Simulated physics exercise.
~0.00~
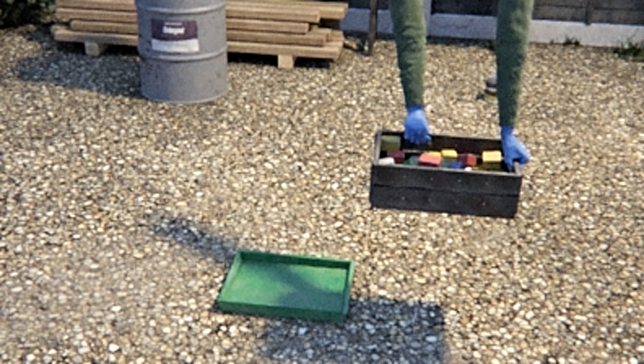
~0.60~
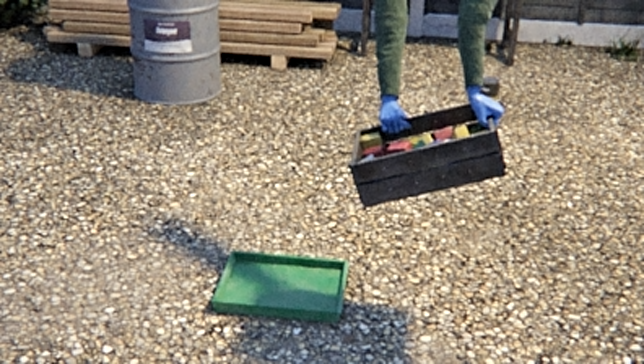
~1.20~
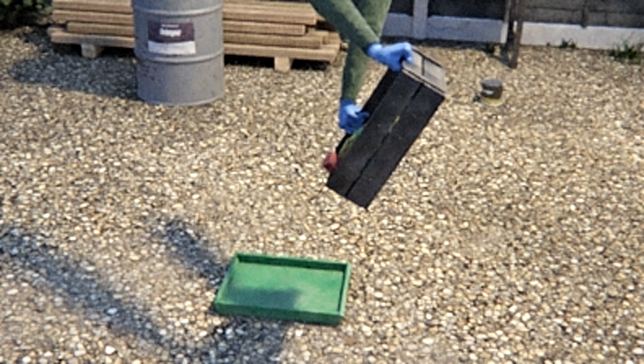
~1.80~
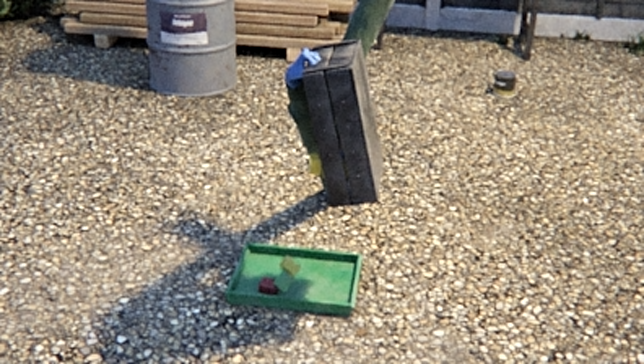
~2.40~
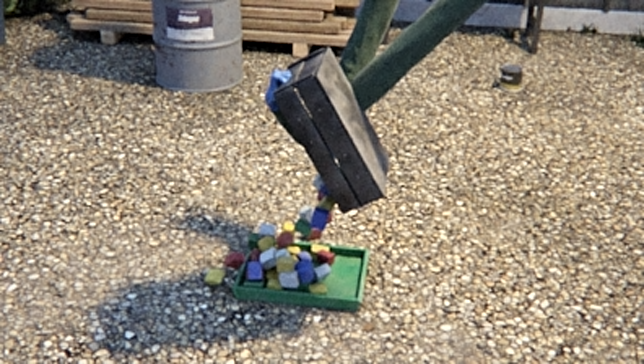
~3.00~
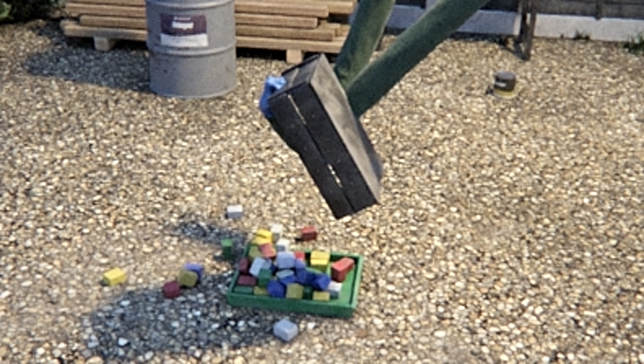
On a gravel yard, gloved hands lift a black crate of colourful blocks and tip it steeply over a green tray, and the blocks tumble out. The emptied crate is held tilted above, with most blocks heaped in the tray and several scattered on the gravel around it.
